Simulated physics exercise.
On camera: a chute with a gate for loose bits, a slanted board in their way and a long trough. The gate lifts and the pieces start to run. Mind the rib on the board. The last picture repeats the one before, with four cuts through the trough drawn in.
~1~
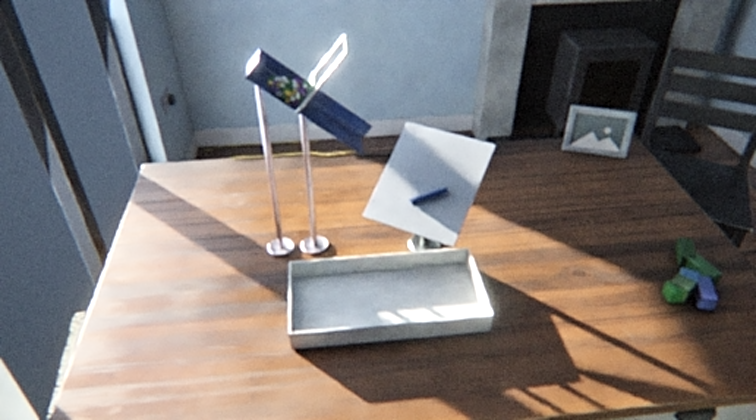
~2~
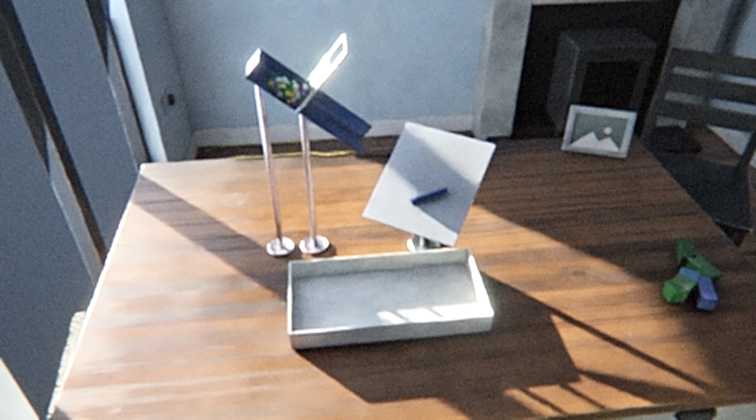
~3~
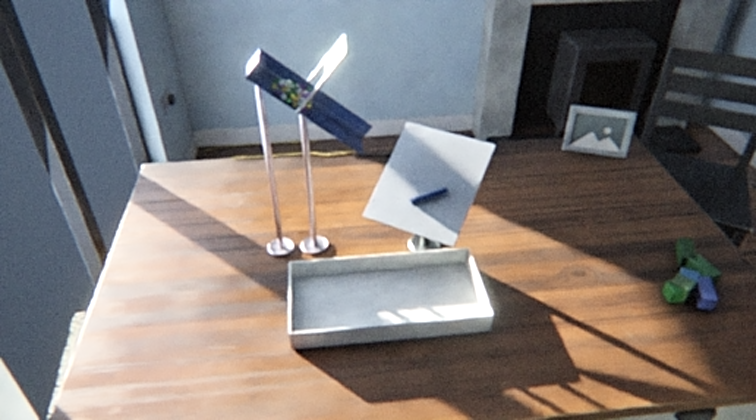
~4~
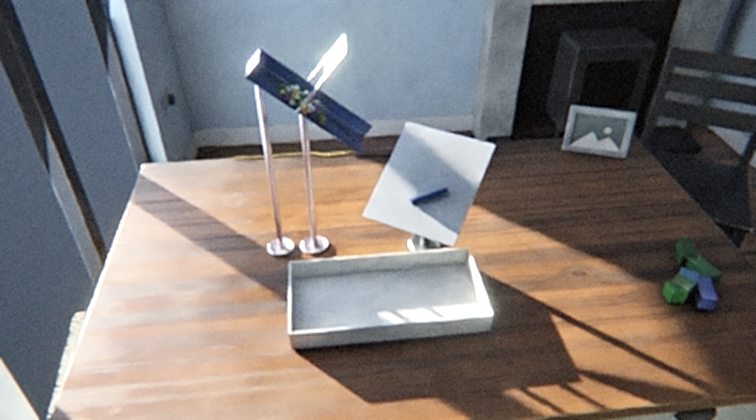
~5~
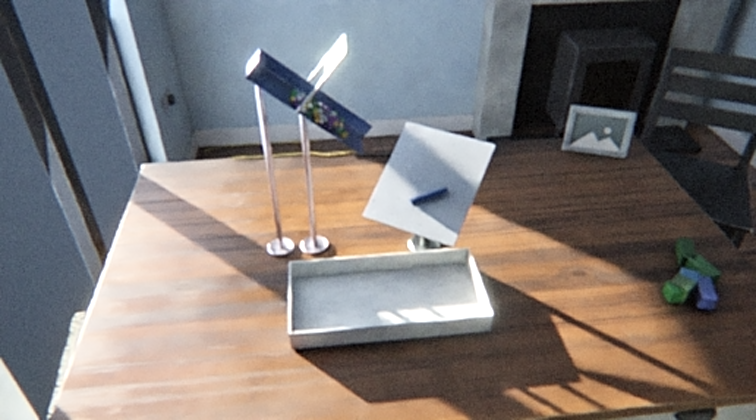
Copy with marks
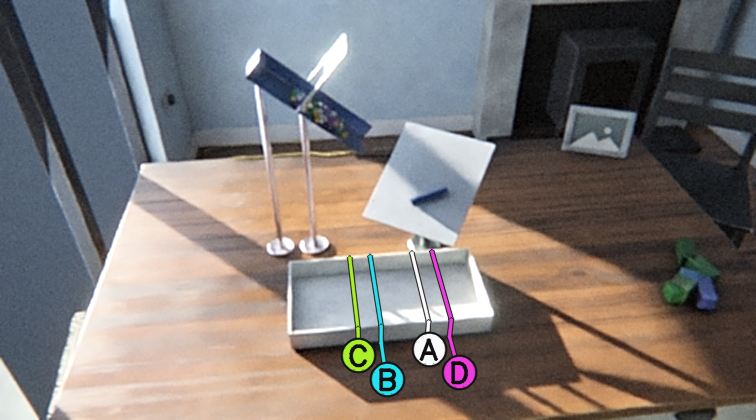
The clip opens on a sunlit wooden table with a raised blue chute, a tilted pale board bearing a short dark rib, and an empty shallow trough. A small cluster of colourful bits sits high in the chute, then slides down it to the right, spreading slightly, while everything else stays still.
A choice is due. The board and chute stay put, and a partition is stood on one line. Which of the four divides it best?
B is best.
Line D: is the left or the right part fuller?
The left side.
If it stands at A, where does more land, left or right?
The left side.
On the marked copy, line A crosses the front rim at (428, 320); line B crosses the front rim at (381, 325); line C crosses the front rim at (357, 327); line D crosses the front rim at (451, 318).
Choosing A, of what is caught, all but a few on the left of the divider, a small share on the right.
Choosing B, of what is caught, close to two thirds on the left of the divider, close to a third on the right.
Choosing C, of what is caught, a small share on the left of the divider, the bulk on the right.
Choosing D, of what is caught, all but a few on the left of the divider, a small share on the right.
